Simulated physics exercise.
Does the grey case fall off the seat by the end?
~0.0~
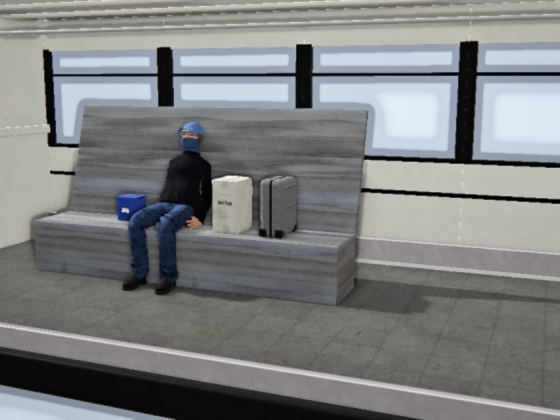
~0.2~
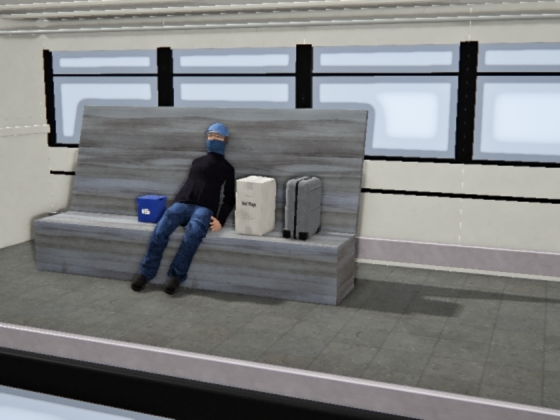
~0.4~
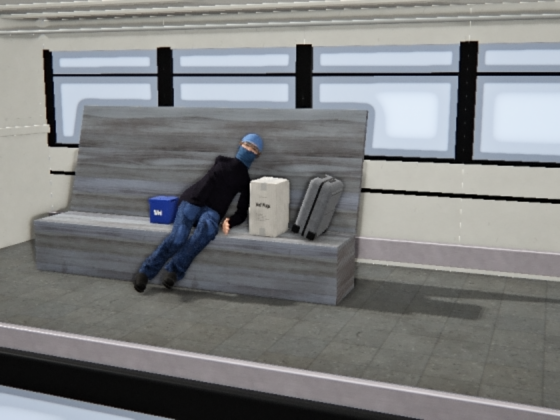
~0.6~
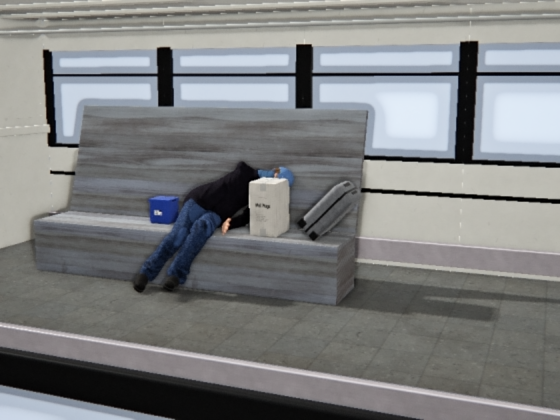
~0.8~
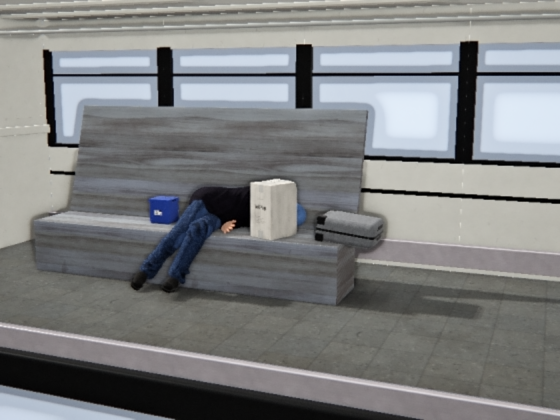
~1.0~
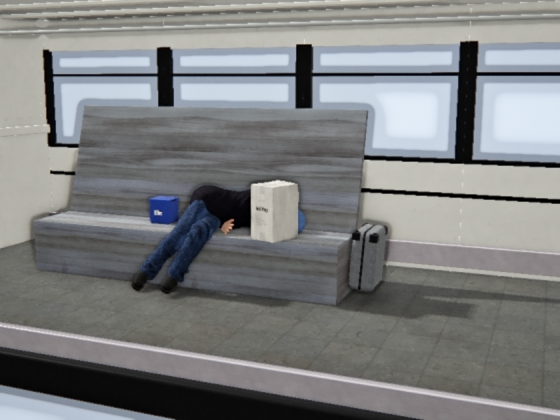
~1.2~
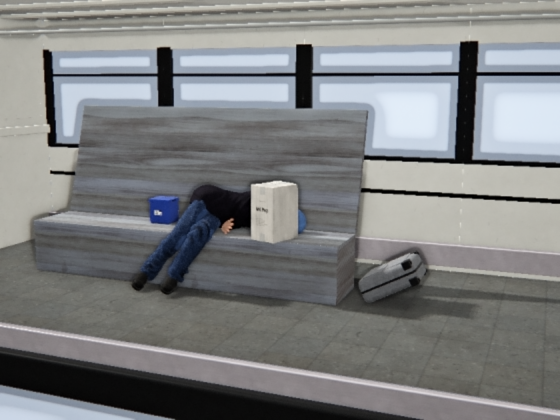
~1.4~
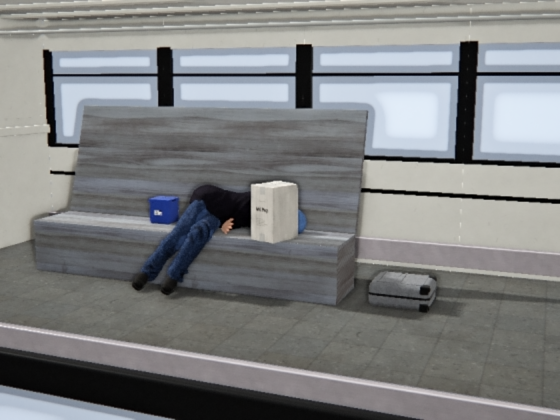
Yes, the grey case tips over the right end of the seat and ends up lying on the floor beside it.
